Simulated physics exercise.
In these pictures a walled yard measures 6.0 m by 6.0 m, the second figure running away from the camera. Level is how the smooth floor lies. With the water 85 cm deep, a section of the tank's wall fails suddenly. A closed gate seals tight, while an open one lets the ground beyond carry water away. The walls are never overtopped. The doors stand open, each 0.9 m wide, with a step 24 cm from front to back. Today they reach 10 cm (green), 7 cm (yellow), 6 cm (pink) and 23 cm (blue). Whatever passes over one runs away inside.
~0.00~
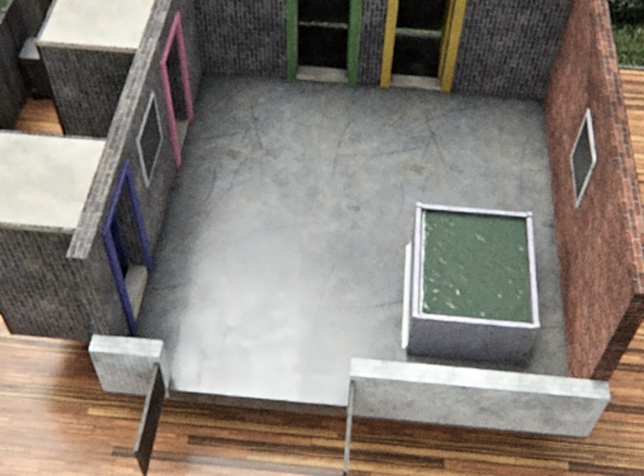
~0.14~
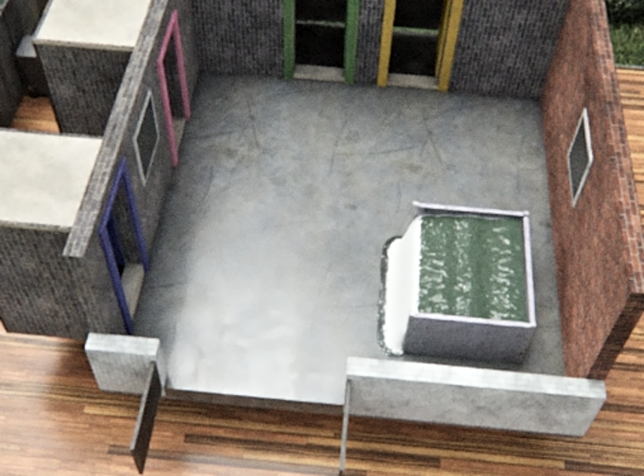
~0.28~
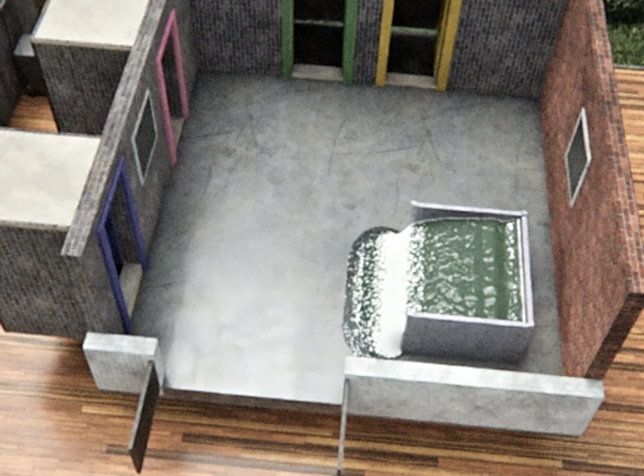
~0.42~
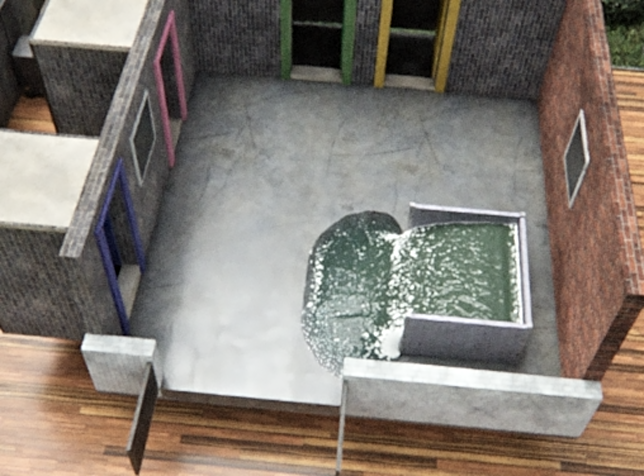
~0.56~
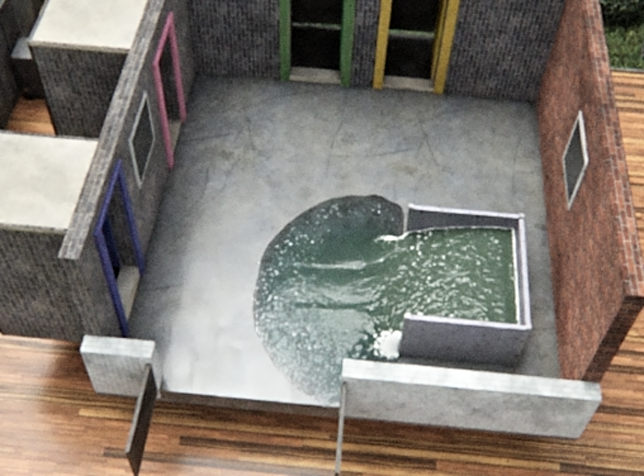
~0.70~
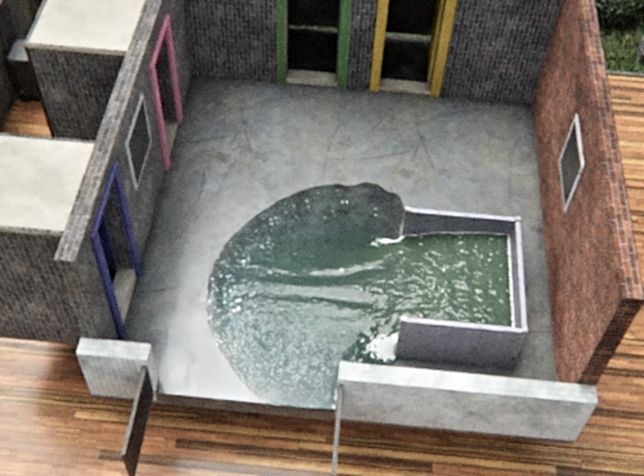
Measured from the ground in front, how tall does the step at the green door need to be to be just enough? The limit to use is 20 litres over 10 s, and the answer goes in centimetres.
It needs to be about 6 cm tall.
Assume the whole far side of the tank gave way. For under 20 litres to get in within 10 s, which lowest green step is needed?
Some 11.5 cm.
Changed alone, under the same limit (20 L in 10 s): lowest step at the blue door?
At blue, roughly 30 cm.
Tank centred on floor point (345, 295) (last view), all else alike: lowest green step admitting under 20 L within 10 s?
Minimum: Approx. 7.5 cm.
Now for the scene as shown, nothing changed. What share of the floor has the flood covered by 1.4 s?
Near 45 per cent of the open floor.
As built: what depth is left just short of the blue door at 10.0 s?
Depth: Near 3.0 cm.
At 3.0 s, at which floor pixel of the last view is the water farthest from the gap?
Close to pixel (192, 76).
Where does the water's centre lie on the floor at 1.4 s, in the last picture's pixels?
Centre estimate: (333, 290) px, approximately.
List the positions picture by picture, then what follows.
Still water, 85 cm deep, in the tank at (474, 266); the green door at (323, 36) is dry, in the first picture.
Water pours out at (411, 282) and has run 0.3 m, to (386, 345); about 10 cm deep outside, 85 cm at the back, in the second picture.
The front is at (350, 334), 0.8 m from the gap at (409, 284); 1.5 m2 of floor is wet, 78 cm left at the back, in the third picture.
Water pours out at (407, 287) and has run 1.4 m, to (307, 317); about 12 cm deep outside, 72 cm at the back, in the fourth picture.
Water pours out at (406, 289) and has run 2.0 m, to (259, 318); about 9 cm deep outside, 69 cm at the back, in the fifth picture.
The gap is at (402, 293), the front 2.7 m out at (213, 295); the back of the tank holds 61 cm; the green door at (313, 39), 4.7 m from the gap, is still 2.5 m from the nearest water, in the sixth picture.
After 1.4 s water covers 45 % of the floor, deepest (40 cm) near (112, 371); it has not reached the green door.
After 3.0 s water covers 55 % of the floor, deepest (34 cm) near (190, 83); it has not reached the green door.
After 10.0 s water covers 100 % of the floor, deepest (10 cm) near (520, 104); 5 cm at the green door, 1 litre in over its 10 cm step.
At the green door as built, the water arrived by 3.1 s and peaked near 10 cm at 5.6 s.
With a step of 5.5 cm, 25 litres would have come in within the 10 s; with 6.5 cm, 15 litres. So under 20 litres takes about 6 cm.
